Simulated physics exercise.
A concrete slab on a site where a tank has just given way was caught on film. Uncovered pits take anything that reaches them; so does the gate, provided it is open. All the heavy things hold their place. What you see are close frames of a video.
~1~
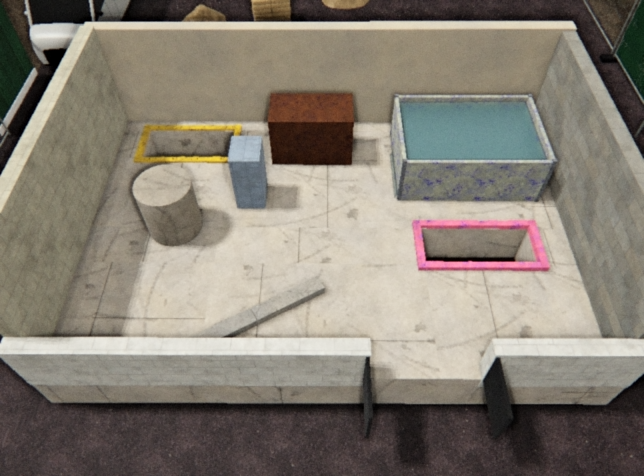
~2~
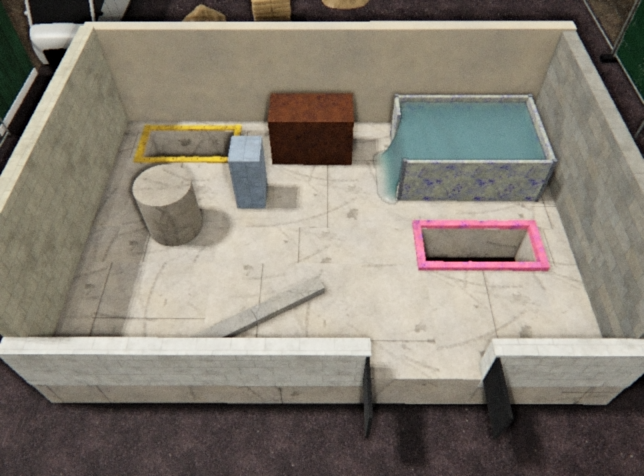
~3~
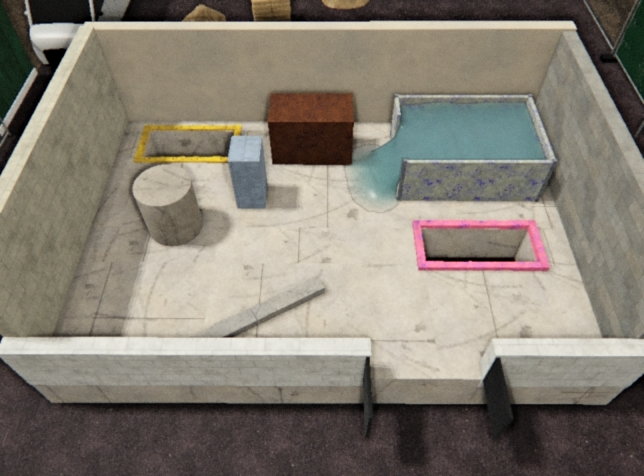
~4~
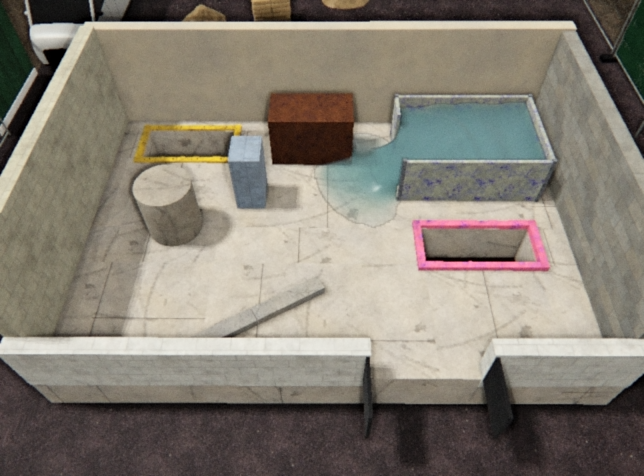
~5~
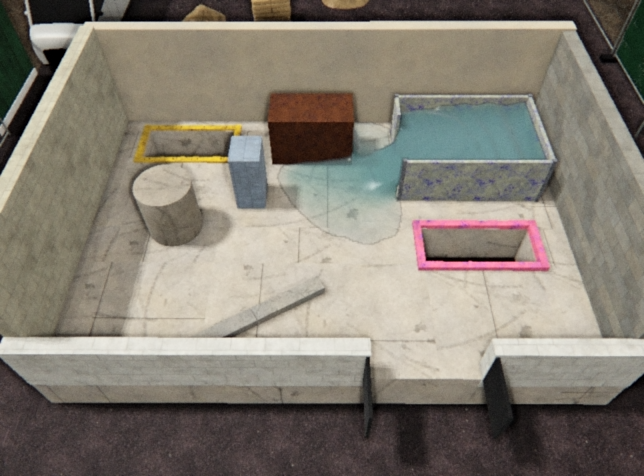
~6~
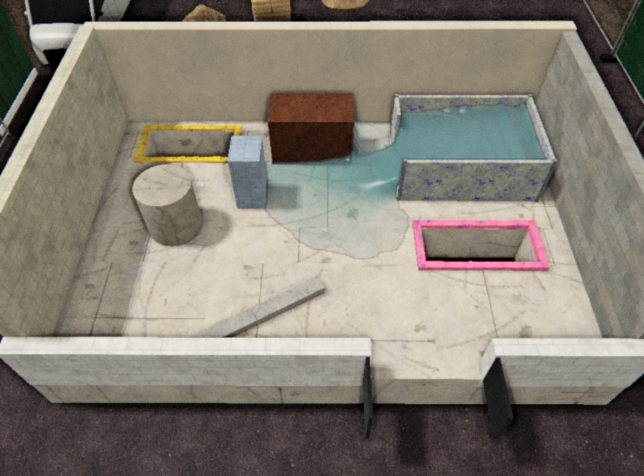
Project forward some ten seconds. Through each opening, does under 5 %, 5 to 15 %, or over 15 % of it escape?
My prediction: Gate: Short of a twentieth, yellow pit: Upwards of fifteen per cent, pink pit: Short of a twentieth.
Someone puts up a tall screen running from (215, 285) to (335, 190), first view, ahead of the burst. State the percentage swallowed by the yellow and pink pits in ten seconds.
Approximate split, yellow: 15 in a hundred; pink: 0 in a hundred.
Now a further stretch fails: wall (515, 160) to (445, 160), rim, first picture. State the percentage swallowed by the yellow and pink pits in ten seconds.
Approximately, yellow takes 0 % and pink takes 60 %.
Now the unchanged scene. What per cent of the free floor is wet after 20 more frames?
About 70 per cent.
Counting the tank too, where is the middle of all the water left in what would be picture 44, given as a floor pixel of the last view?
Somewhere around (299, 213) in the last view.
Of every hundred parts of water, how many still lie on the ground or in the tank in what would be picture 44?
My figure: Some 86 per cent.
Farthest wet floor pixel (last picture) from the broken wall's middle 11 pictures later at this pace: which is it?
My best guess is about (53, 337).
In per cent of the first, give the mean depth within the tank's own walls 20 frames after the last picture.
That would be roughly 36 per cent.
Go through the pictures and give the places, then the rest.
In the first frame, the tank at (470, 130) is whole and still.
In the second frame, water pours out at (400, 162) and has run to (394, 202).
In the third frame, water pours out at (399, 165) and has run to a hidden place.
In the fourth frame, water pours out at (399, 166) and has run to (321, 182).
In the fifth frame, water pours out at (399, 166) and has run to (282, 177).
In the sixth frame, the front is at a hidden place, out from the gap at (399, 166).
A moment on, water covers 35 % of the floor; the gate 0 %, the yellow pit 0 %, the pink pit 0 %.
Next, water covers 60 % of the floor; the gate 0 %, the yellow pit 2 %, the pink pit 0 %.
Then, water covers 70 % of the floor; the gate 0 %, the yellow pit 5 %, the pink pit 0 %.
Later, water covers 80 % of the floor; the gate 0 %, the yellow pit 13 %, the pink pit 0 %.
In the end, water covers 90 % of the floor; the gate 2 %, the yellow pit 25 %, the pink pit 0 %.
